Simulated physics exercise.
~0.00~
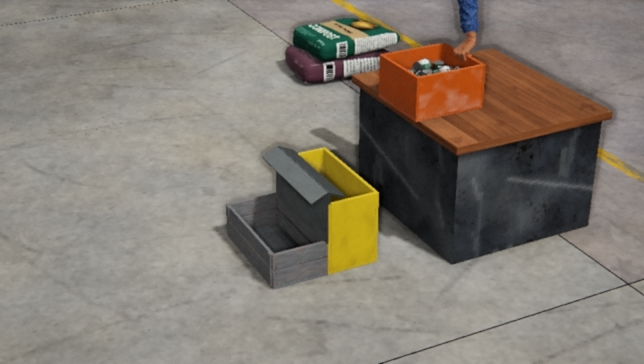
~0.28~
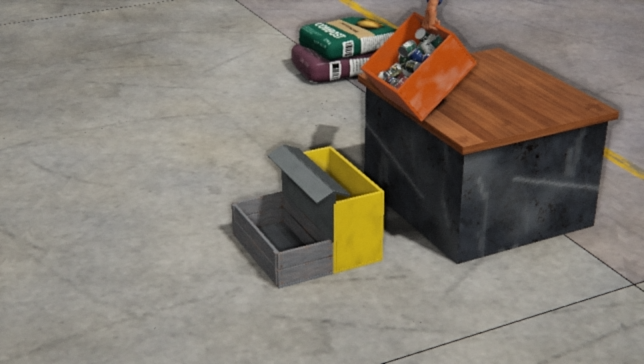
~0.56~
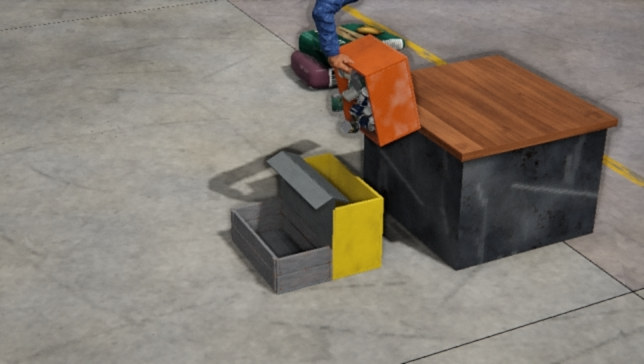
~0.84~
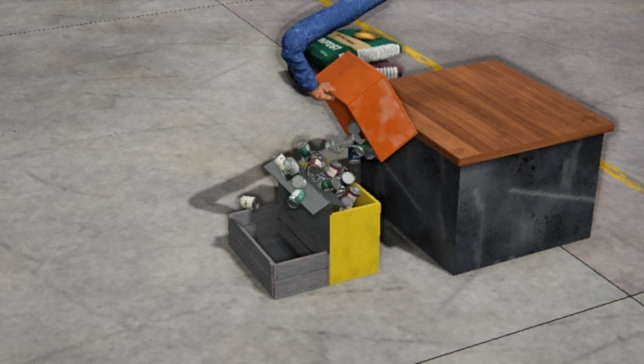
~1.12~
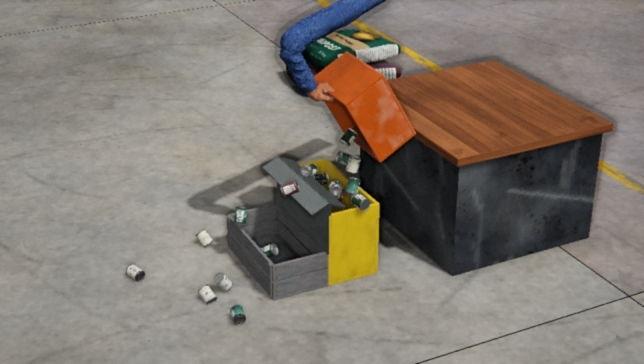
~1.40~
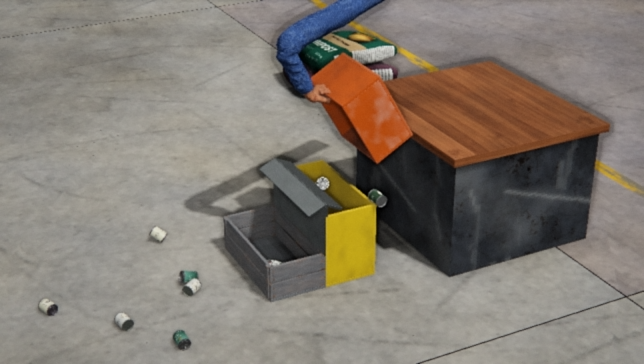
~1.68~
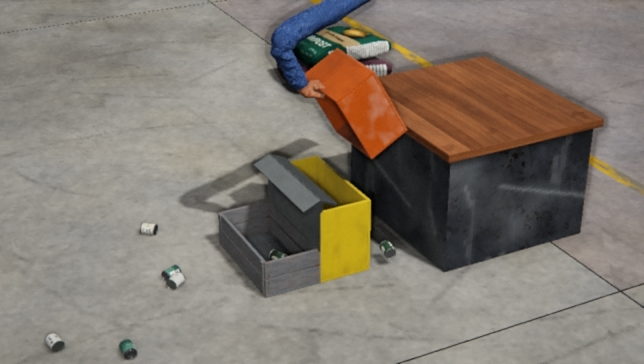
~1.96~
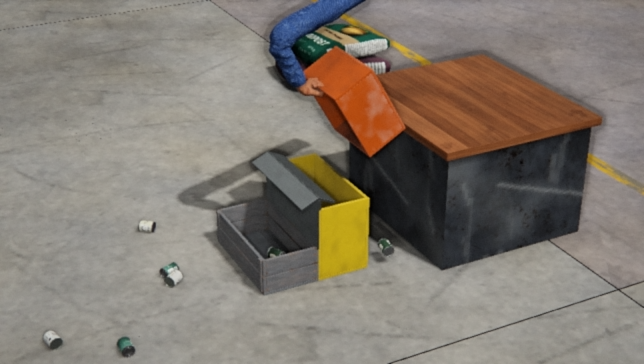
A blue-sleeved arm tipping an orange crate off a bench, spilling small tins over yellow and grey bins, some rolling across concrete.
